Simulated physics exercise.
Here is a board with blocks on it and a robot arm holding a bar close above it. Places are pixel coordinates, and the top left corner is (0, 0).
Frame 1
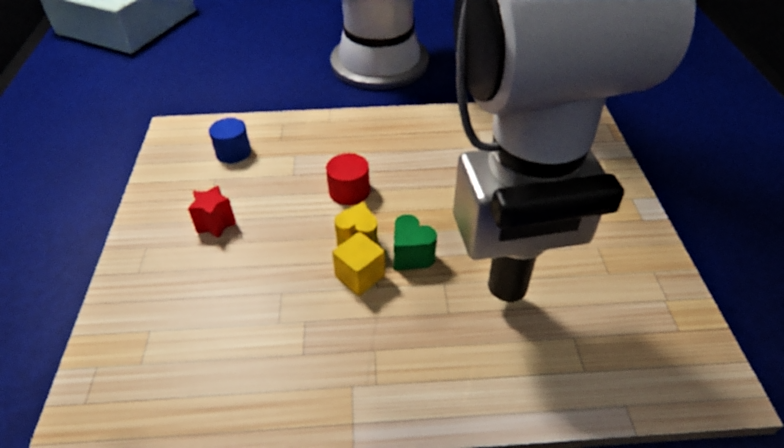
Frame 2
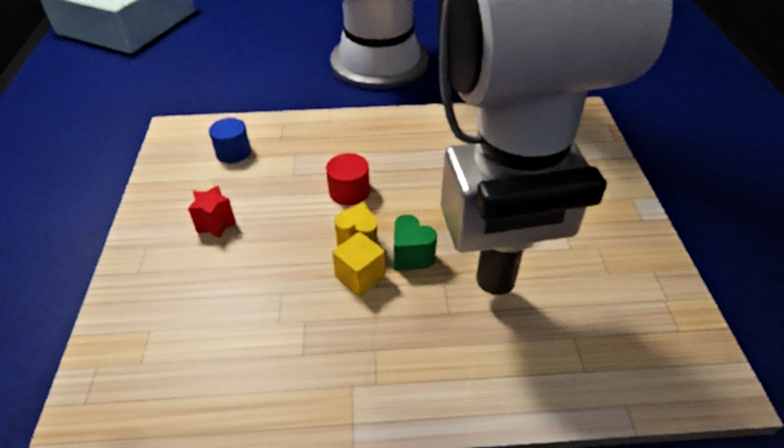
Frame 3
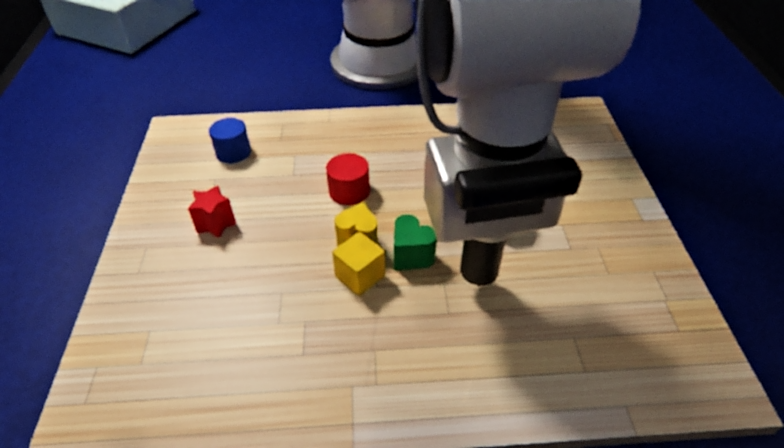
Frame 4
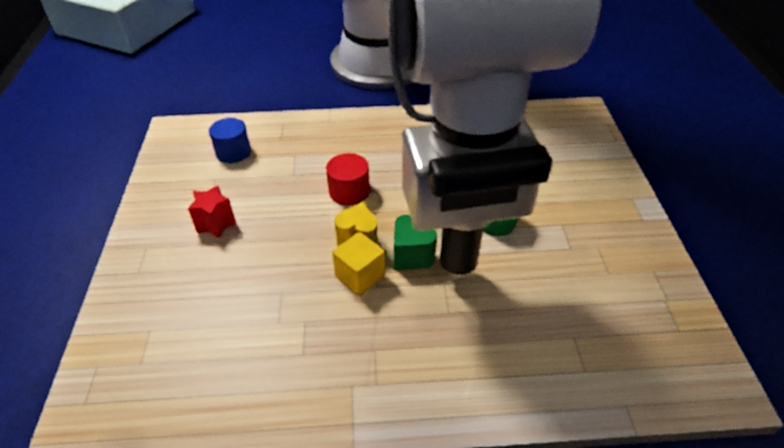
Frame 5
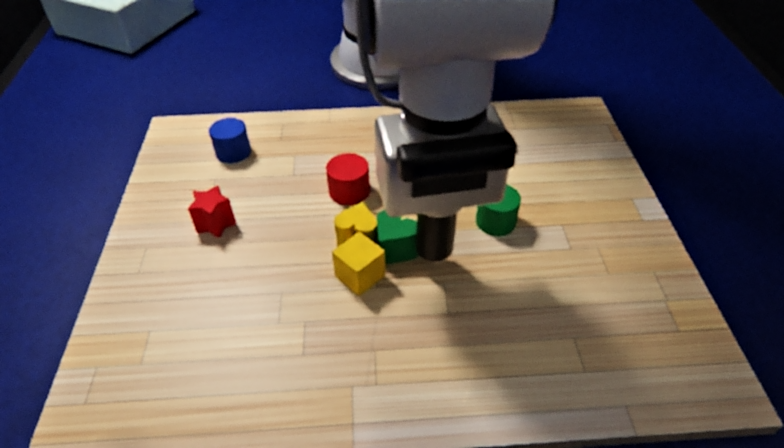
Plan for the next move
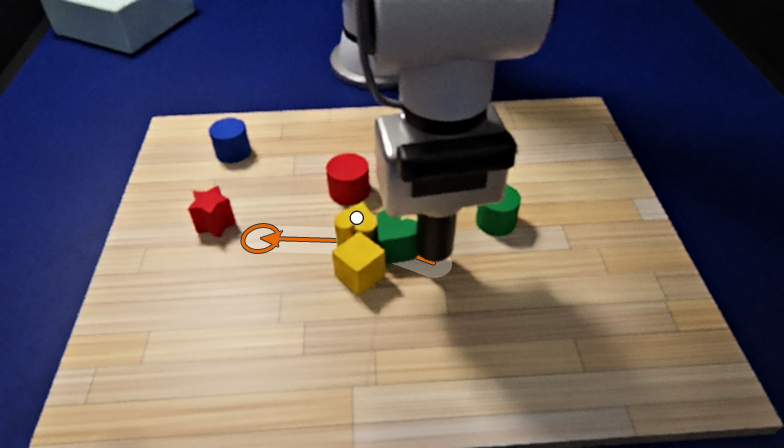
A robot arm moves its dark bar left and nudges the green heart block left.
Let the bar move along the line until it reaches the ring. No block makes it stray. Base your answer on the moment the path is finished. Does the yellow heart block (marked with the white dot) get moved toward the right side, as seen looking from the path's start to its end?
I'd say yes.
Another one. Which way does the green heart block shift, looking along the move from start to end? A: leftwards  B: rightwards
My answer is option B.
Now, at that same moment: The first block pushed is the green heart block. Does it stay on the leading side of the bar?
Left aside or behind.
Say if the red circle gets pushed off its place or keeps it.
At the moment the path ends, the red circle still stands where it did.
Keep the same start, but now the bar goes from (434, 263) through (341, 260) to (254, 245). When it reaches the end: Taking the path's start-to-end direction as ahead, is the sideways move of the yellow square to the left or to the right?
Sideways shift: Left.
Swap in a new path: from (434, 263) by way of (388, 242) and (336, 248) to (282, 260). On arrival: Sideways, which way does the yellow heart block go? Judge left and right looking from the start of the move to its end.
Goes right.
Path on the board, from (434, 263) via (378, 245) and (319, 240), ending at (261, 238); the dot is on the yellow heart block.
What follows on the original path. One third of the way, bar (375, 229); yellow heart block (299, 205); green heart block (337, 208).
Two thirds of the way, bar (315, 225); red star block (205, 199); yellow heart block (246, 193), turned 30° anticlockwise; green heart block (284, 197), turned 25° clockwise.
At the end, bar (257, 223); red star block (191, 198), turned 15° anticlockwise; red circle in place; yellow heart block (228, 177), turned 90° anticlockwise; yellow square in place; green heart block (258, 186), turned 100° clockwise.
